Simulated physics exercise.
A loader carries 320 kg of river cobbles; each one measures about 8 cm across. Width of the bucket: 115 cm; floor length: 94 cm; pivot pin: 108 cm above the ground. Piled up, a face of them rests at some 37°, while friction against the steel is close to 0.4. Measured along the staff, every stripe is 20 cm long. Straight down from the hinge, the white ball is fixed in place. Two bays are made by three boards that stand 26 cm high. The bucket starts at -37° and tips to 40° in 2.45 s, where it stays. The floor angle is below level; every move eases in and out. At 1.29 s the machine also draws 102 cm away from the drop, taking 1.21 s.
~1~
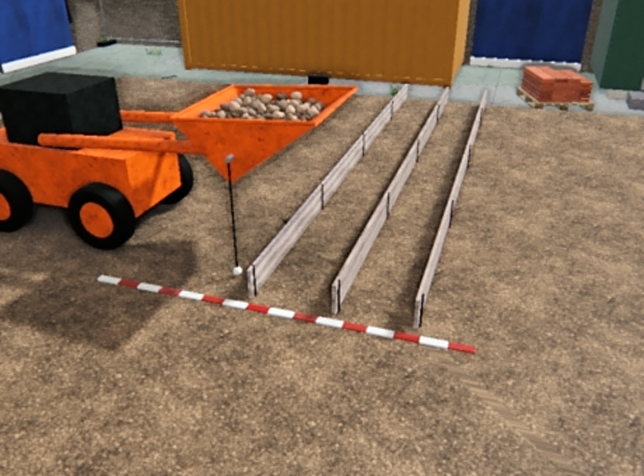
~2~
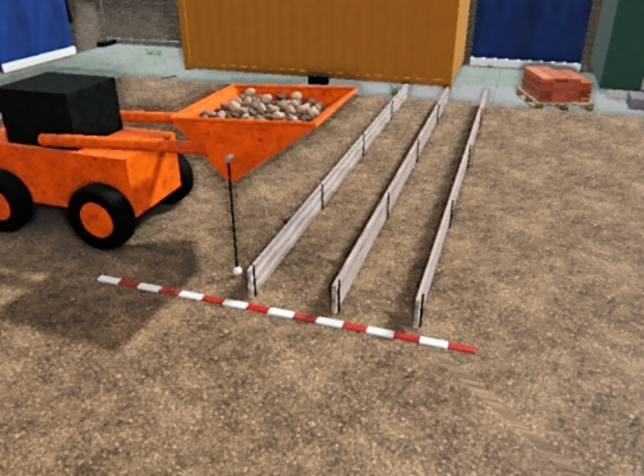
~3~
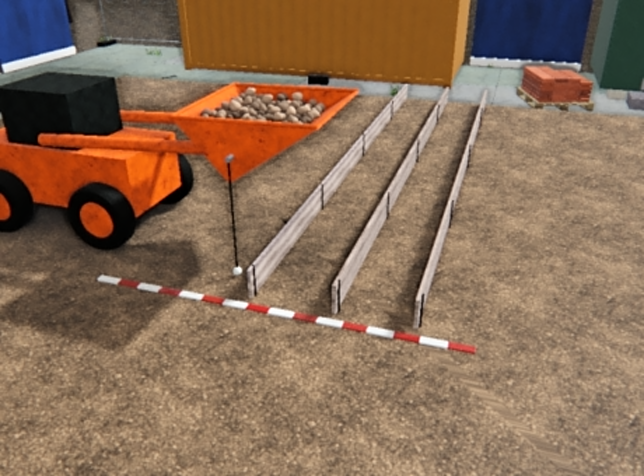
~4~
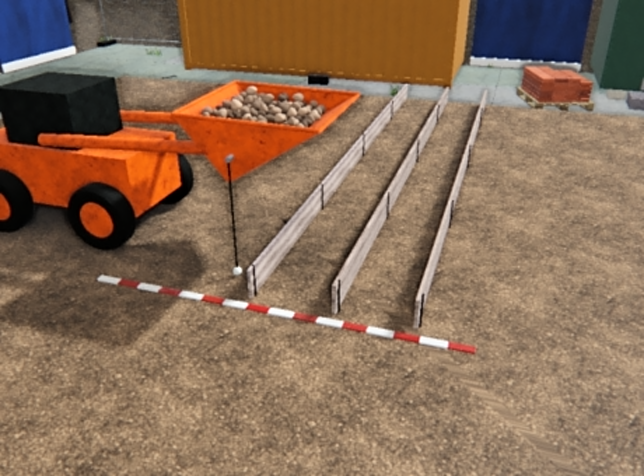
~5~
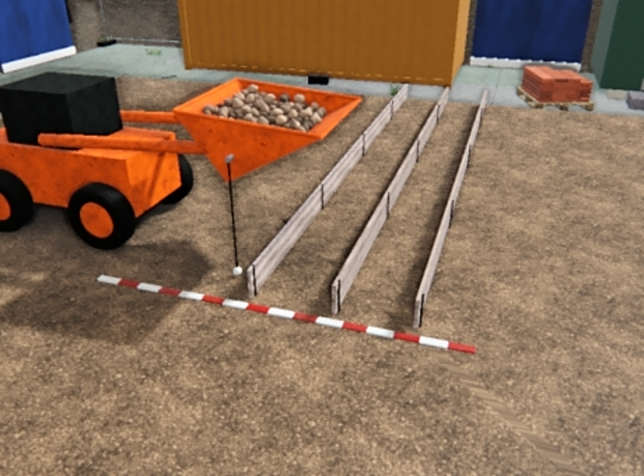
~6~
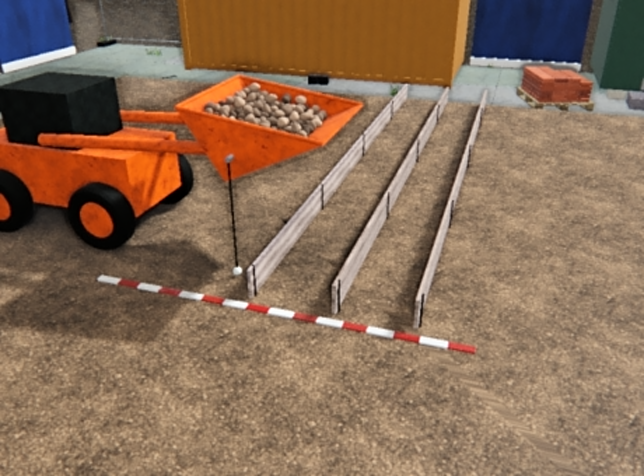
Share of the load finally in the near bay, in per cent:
35 per cent.
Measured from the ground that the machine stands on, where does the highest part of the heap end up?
Some 22 cm above that level.
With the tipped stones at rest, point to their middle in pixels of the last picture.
Roughly at (272, 241).
A little later the floor is at 28°; 71 % in the bucket, 1 % short of the bays, 28 % in the near bay; the foremost stones are at (331, 233).
Then the floor is at 40°; 0 % in the bucket, 65 % short of the bays, 35 % in the near bay; the foremost stones are at (356, 251).
Later still the floor is at 40°; 0 % in the bucket, 65 % short of the bays, 35 % in the near bay; the foremost stones are at (356, 251).
In the end the floor is at 40°; 0 % in the bucket, 65 % short of the bays, 35 % in the near bay; the foremost stones are at (356, 251).
